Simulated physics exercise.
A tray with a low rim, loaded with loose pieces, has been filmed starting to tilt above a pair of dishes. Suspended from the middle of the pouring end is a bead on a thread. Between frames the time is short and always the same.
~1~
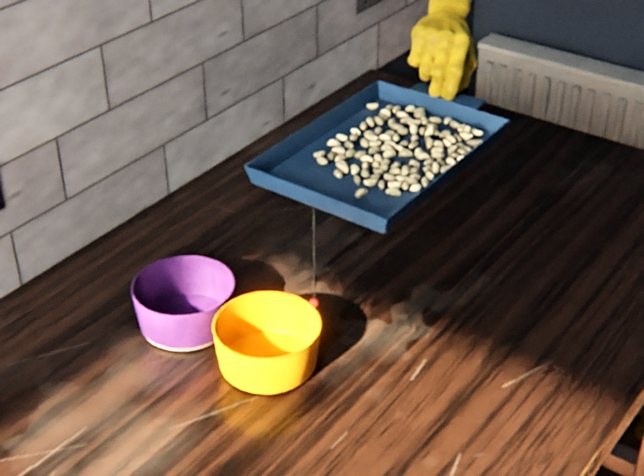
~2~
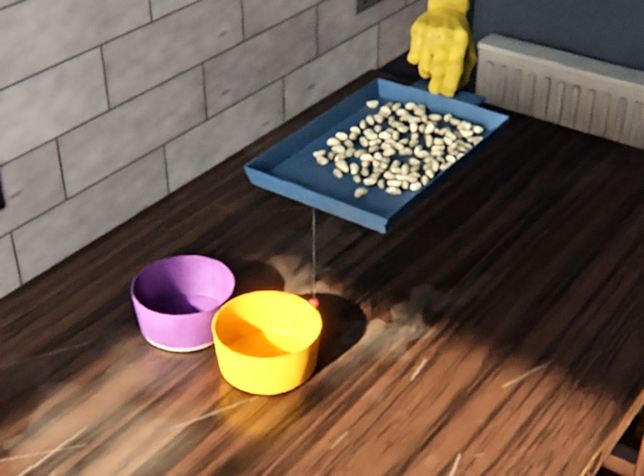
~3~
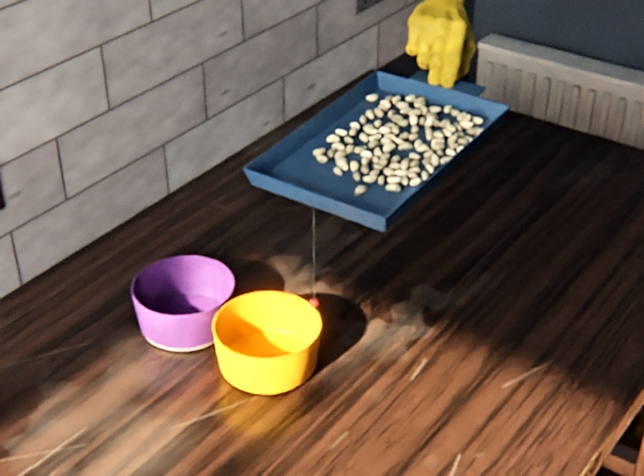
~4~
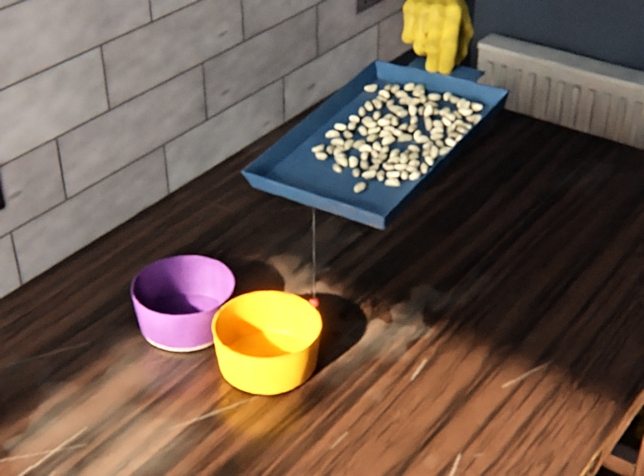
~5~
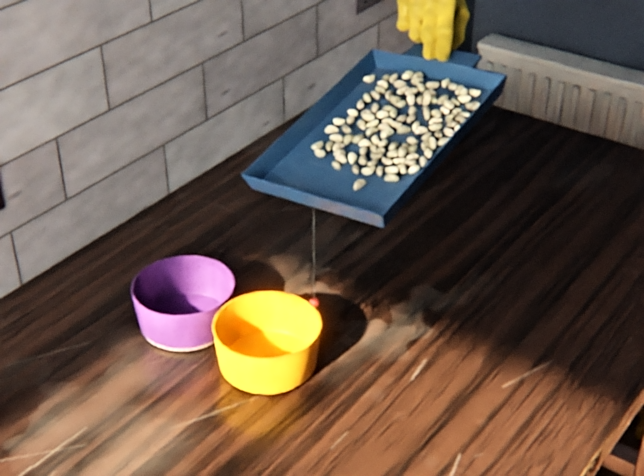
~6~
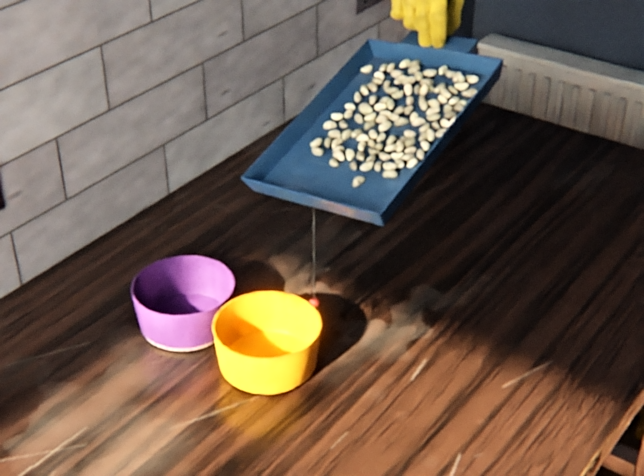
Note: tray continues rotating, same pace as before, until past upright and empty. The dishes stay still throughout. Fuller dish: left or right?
More will pour into the dish on the right side.
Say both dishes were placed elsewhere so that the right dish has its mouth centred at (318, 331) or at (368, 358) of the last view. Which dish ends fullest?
Answer, in order: The one to the left and the one to the left.
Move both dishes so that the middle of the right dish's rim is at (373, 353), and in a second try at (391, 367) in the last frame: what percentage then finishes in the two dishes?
In order: 70 percent, then 30 percent.
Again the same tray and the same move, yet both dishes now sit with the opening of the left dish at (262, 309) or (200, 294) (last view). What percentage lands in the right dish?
It comes to near 0 per cent the first time and near 30 per cent the second time.
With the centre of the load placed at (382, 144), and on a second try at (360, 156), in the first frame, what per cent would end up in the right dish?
Close to 50 %, followed by close to 70 %.
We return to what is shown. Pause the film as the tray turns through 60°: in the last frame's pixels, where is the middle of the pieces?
Roughly (283, 176).
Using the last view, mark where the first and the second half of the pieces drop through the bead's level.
The early half goes through (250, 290), the late half through (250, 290).
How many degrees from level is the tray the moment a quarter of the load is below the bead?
That happens at around 85°.
Just after the last frame, tray tipped steeply; almost all on the tray; about a tenth in the air.
A moment on, tray tipped right over; roughly two thirds on the tray; about a tenth in the right dish; about a tenth in the left dish; just a few outside both; about a tenth in the air.
Further on, tray tipped past a quarter turn; roughly two thirds in the right dish; about a tenth in the left dish; roughly a quarter outside both.
When it is over, tray tipped past a quarter turn; roughly two thirds in the right dish; about a tenth in the left dish; roughly a quarter outside both.
